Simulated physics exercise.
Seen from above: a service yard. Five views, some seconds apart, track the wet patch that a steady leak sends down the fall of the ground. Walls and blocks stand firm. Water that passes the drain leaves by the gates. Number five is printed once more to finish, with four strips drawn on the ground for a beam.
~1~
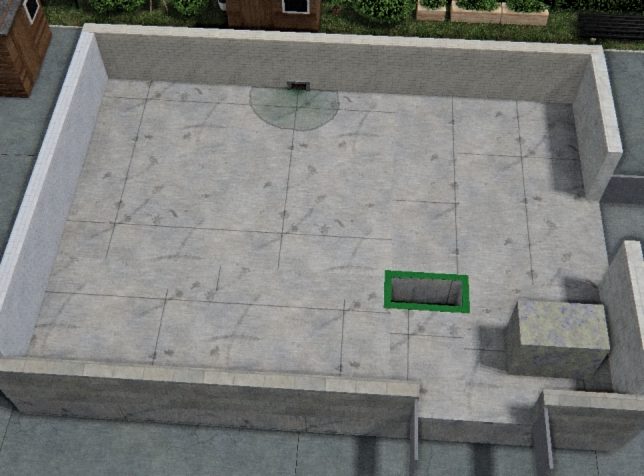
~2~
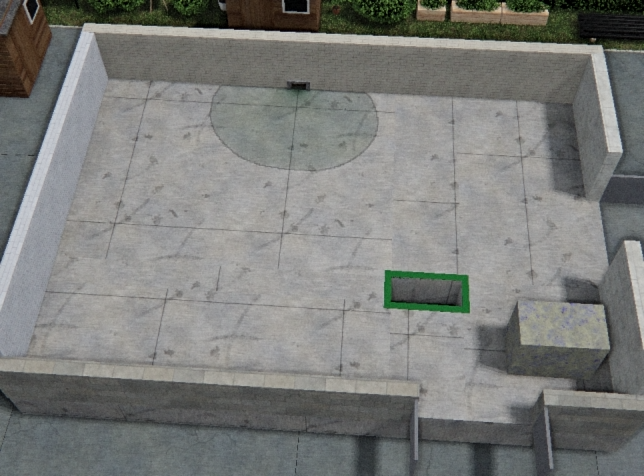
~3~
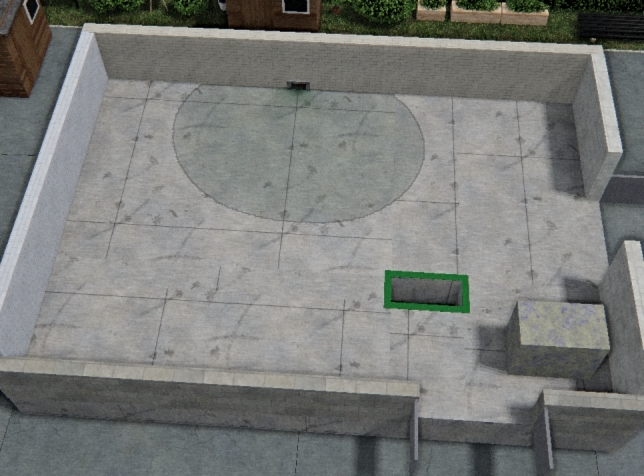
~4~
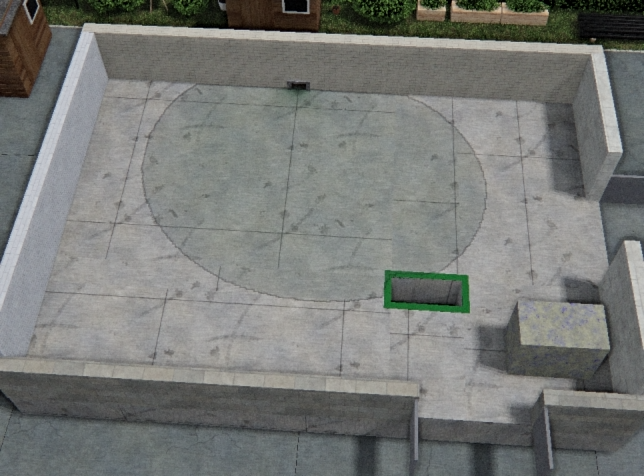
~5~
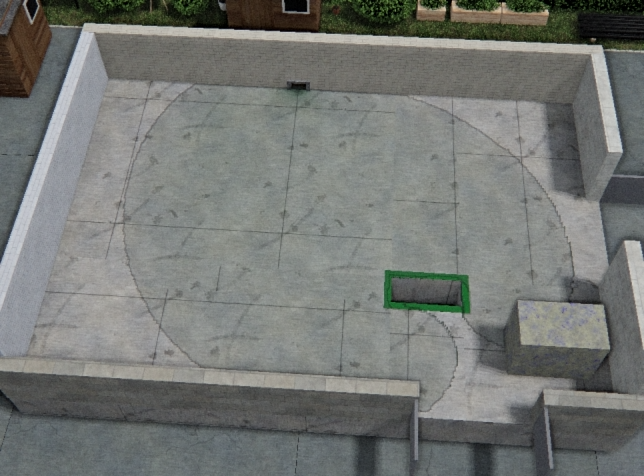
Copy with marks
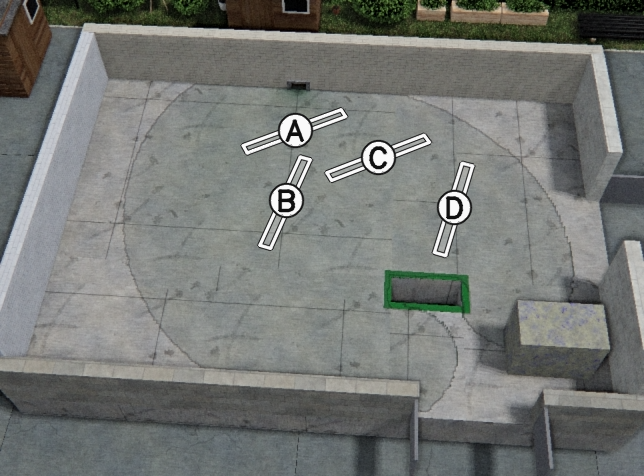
Water spread from a small outlet in the back wall across the walled yard in a widening round patch, reached the green-edged drain pit, then passed around it toward the front wall and block.
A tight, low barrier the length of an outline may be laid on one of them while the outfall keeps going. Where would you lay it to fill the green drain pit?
D beats the others.
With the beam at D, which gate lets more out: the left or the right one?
The left one.
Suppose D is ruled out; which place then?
The answer is B.
On the marked copy, A from (245, 149) to (343, 113); B from (265, 246) to (305, 158); C from (329, 176) to (426, 138); D from (440, 254) to (467, 164).
With A, about 14 % of the stream goes into the green drain pit, about 85 % out by the gates.
With B, about 23 % of the stream goes into the green drain pit, about 76 % out by the gates.
With C, about 16 % of the stream goes into the green drain pit, about 83 % out by the gates.
With D, about 37 % of the stream goes into the green drain pit, about 62 % out by the gates.
